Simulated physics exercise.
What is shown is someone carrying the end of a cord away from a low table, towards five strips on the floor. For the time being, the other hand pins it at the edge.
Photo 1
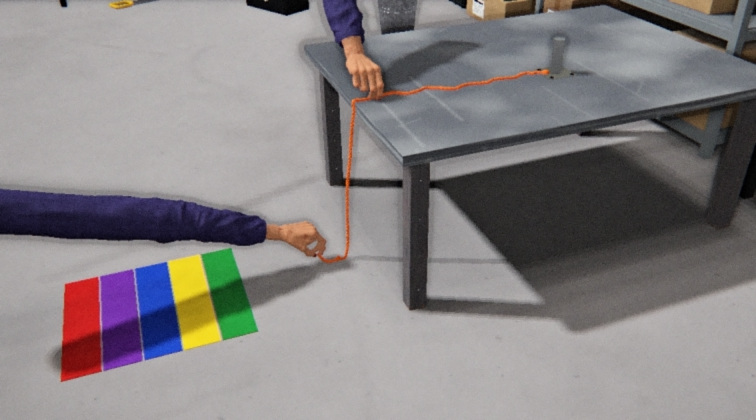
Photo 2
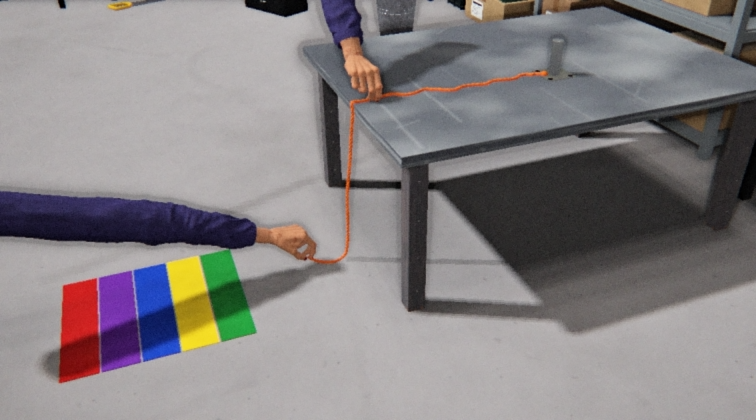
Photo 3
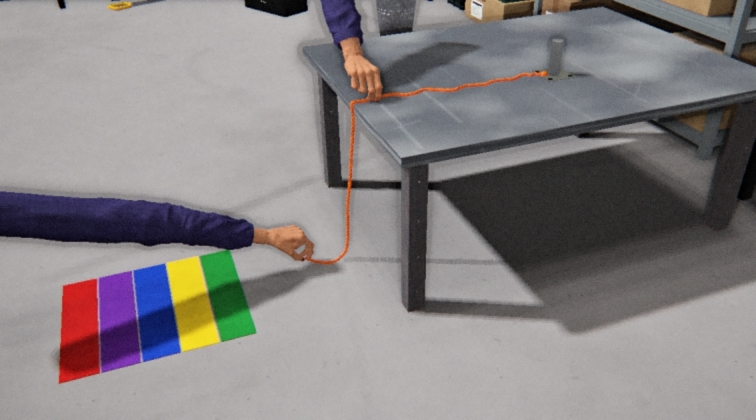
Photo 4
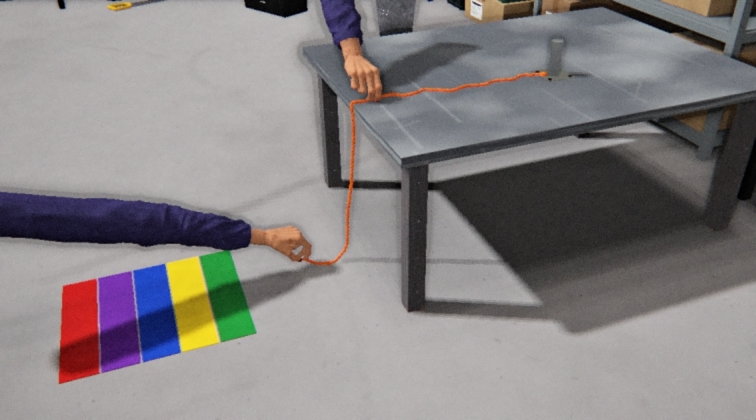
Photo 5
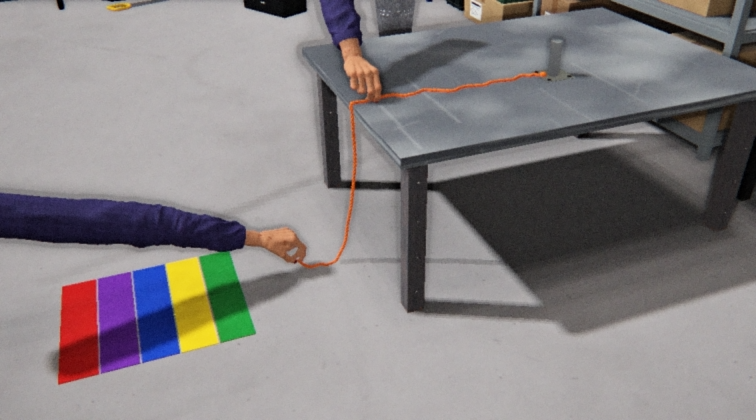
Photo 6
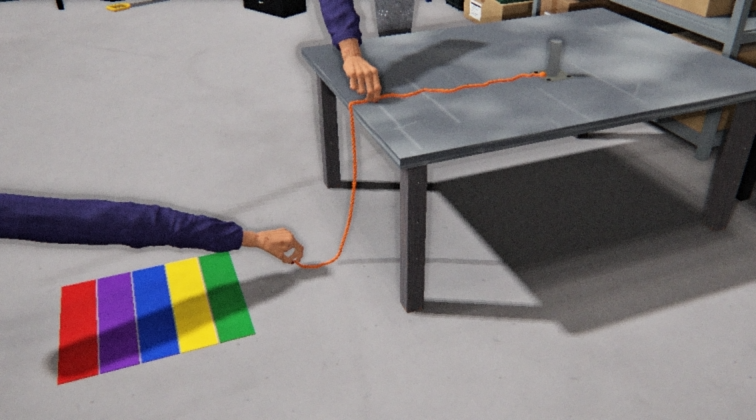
Hand drawing the end of an orange cord slightly left near coloured floor strips, another hand pinning it at a table's edge.
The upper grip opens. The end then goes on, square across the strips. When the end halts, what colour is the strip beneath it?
Yellow.
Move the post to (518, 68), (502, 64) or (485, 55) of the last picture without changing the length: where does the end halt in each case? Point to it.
You'd get roughly (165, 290), (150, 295) and (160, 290), one for each try.
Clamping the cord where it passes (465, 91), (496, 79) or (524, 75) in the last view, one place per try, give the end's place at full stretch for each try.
Try by try, around (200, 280), (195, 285) and (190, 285).
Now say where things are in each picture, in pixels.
End (318, 254); green (236, 318); yellow (199, 327); blue (161, 337); purple (122, 347); red (81, 357), in the first picture.
End (308, 257); cord through (518, 77) (461, 87) (400, 95) (352, 127) (348, 189) (347, 248), in the second picture.
End (305, 258), in the third picture.
End (303, 258); cord through (517, 78) (461, 88) (400, 95) (353, 127) (351, 189) (345, 249), in the fourth picture.
End (298, 260), in the fifth picture.
End (295, 261); cord through (516, 78) (460, 88) (399, 96) (353, 128) (354, 189) (341, 249), in the sixth picture.
Soon after, end near (259, 269); short of the strips.
Then, end near (214, 279); over green.
At full stretch, end near (188, 285); over yellow. Over yellow.
